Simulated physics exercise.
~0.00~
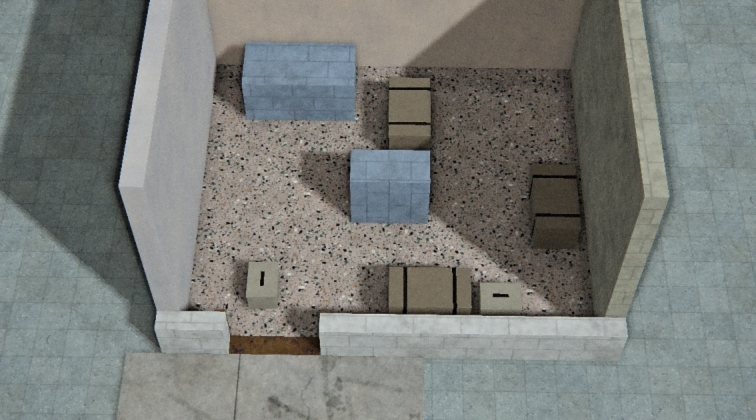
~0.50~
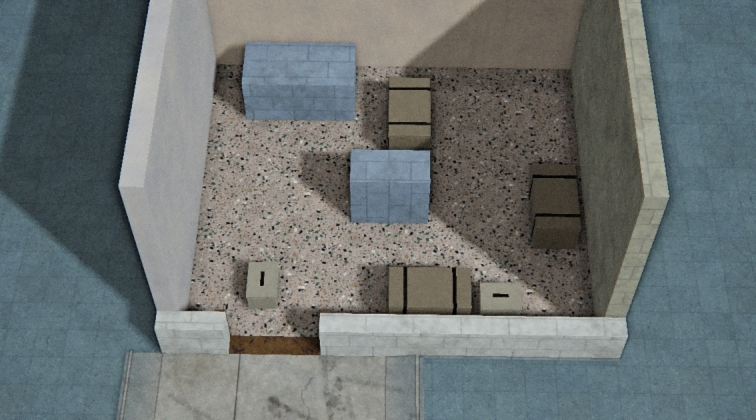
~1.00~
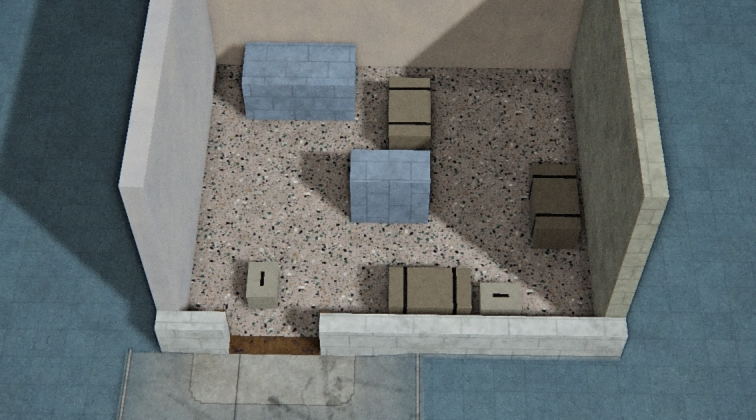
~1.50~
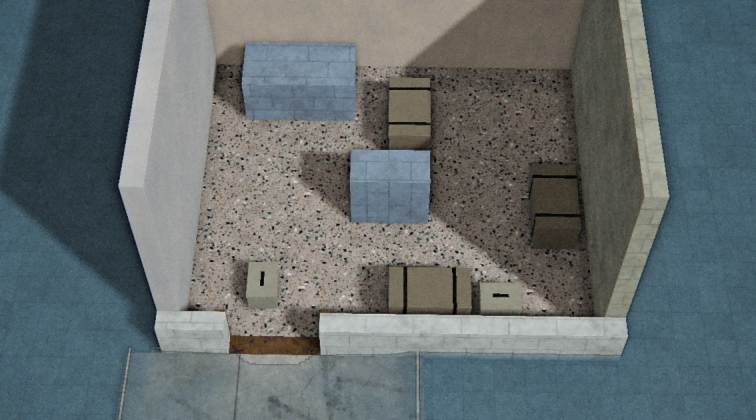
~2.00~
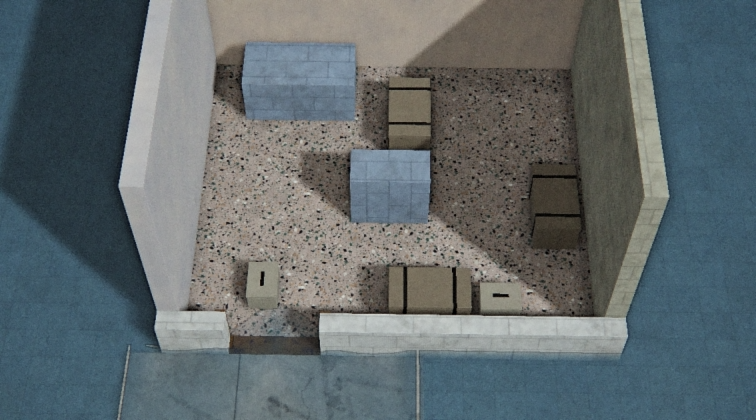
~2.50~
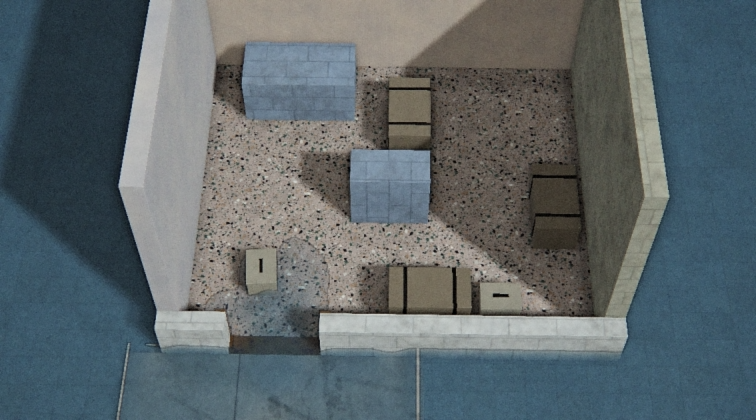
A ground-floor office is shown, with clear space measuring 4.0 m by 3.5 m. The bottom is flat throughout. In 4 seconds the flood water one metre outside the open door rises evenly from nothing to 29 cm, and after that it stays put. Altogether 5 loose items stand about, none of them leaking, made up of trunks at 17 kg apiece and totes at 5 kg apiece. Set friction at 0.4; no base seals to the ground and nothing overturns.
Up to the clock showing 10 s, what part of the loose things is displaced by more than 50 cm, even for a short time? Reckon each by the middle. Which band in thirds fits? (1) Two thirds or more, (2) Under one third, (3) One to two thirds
3.
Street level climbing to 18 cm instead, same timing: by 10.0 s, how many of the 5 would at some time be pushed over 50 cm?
2.
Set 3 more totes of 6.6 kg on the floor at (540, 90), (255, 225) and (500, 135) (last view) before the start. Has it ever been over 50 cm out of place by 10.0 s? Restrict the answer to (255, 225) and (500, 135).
In turn: Over, over.
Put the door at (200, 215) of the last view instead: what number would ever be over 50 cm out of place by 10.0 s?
Result: 5.
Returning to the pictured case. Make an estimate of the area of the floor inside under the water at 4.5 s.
Roughly 7.0 m2 of it is wet.
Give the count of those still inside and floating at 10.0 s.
The number is 4.
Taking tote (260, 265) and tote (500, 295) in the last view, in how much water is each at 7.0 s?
18 and 2 cm.
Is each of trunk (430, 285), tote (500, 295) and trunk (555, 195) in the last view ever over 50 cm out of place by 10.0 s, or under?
Order as asked - a smaller shift, a smaller shift, a bigger shift.
After 3.5 s 1 of 5 are over 50 cm from their spots; 0 afloat.
After 4.5 s 1 of 5 are over 50 cm from their spots; 1 afloat.
After 7.0 s 2 of 5 are over 50 cm from their spots; 1 afloat.
After 10.0 s 3 of 5 are over 50 cm from their spots, and 3 have been at some point; 4 afloat.
